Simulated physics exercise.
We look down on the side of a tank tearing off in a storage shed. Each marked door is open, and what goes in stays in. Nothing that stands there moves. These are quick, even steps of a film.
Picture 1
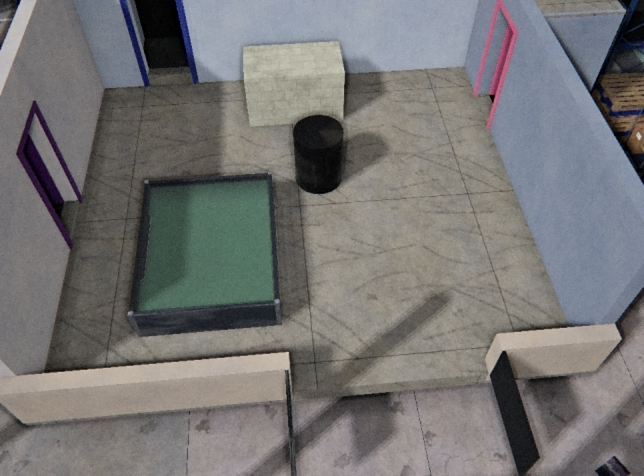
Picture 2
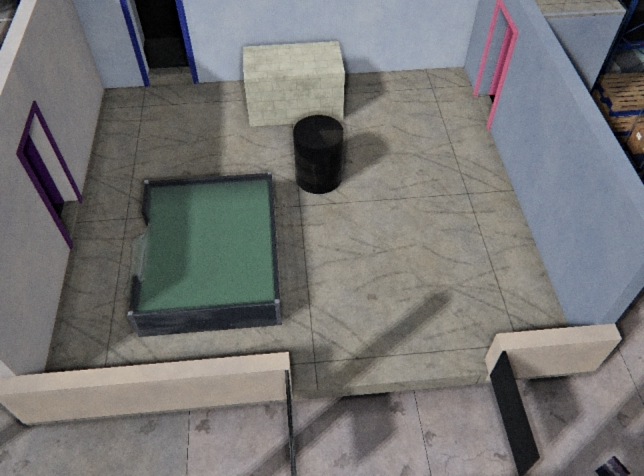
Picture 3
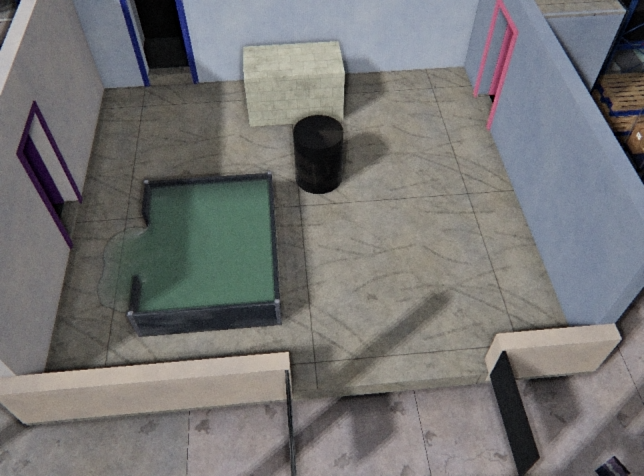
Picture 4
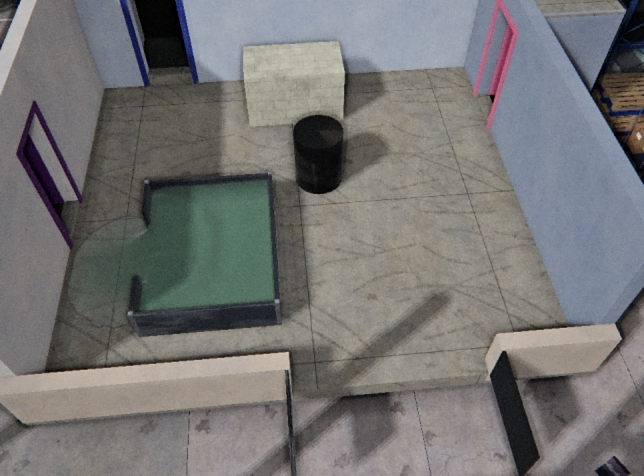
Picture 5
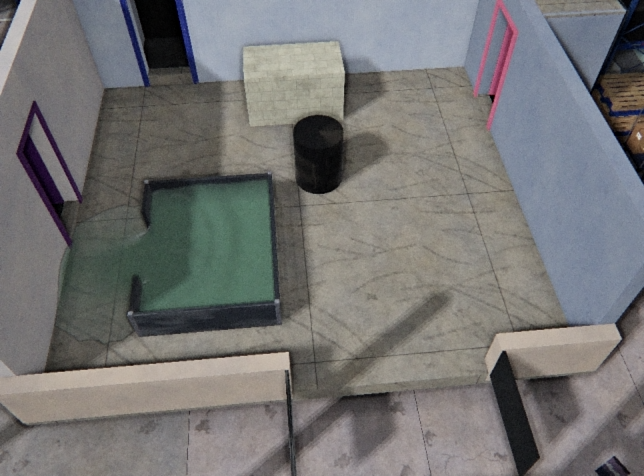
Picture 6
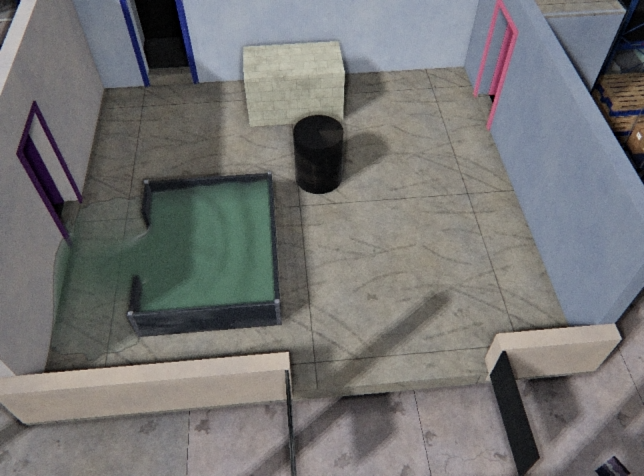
In a storage shed seen from above, part of the left side of an open tank of green water gave way, and water poured through the gap, spreading leftward across the floor.
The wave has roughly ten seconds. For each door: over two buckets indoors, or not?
The pink door admits no more than that; the purple door lets in a lot; the blue door admits no more than that.
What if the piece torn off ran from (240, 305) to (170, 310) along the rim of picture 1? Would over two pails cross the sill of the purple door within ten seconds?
Then: Purple keeps below it.
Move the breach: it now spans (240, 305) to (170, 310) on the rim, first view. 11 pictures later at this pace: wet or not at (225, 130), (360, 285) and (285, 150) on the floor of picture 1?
One after the other: Free of water, covered, free of water.
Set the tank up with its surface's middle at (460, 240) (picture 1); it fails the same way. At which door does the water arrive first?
That is the purple-painted one.
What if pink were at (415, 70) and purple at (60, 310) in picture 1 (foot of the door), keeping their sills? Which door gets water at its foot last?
Last comes the pink-painted one.
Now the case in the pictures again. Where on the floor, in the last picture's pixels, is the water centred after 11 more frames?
Roughly at (168, 267).
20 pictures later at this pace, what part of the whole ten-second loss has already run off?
I make it 30 per cent.
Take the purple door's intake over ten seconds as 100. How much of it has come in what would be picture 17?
Near 40 in a hundred.
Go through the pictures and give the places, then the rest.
The first frame shows the open tank at (207, 241) is whole and still.
In the second frame, water pours out at (148, 260) and has run to a hidden place.
In the third frame, water pours out at (148, 260) and has run to (104, 295).
In the fourth frame, water pours out at (148, 260) and has run to (74, 291).
In the fifth frame, the front is at (57, 319), out from the gap at (148, 260).
In the sixth frame, water pours out at (148, 259) and has run to (52, 340).
A moment on, water covers 10 % of the floor; the pink door not reached, the purple door under two buckets in, the blue door not reached.
Next, water covers 20 % of the floor; the pink door not reached, the purple door over two buckets in, the blue door not reached.
Then, water covers 35 % of the floor; the pink door not reached, the purple door far over two buckets in, the blue door wet at the sill, nothing in.
Later, water covers 55 % of the floor; the pink door not reached, the purple door far over two buckets in, the blue door wet at the sill, nothing in.
In the end, water covers 80 % of the floor; the pink door wet at the sill, nothing in, the purple door far over two buckets in, the blue door wet at the sill, nothing in.
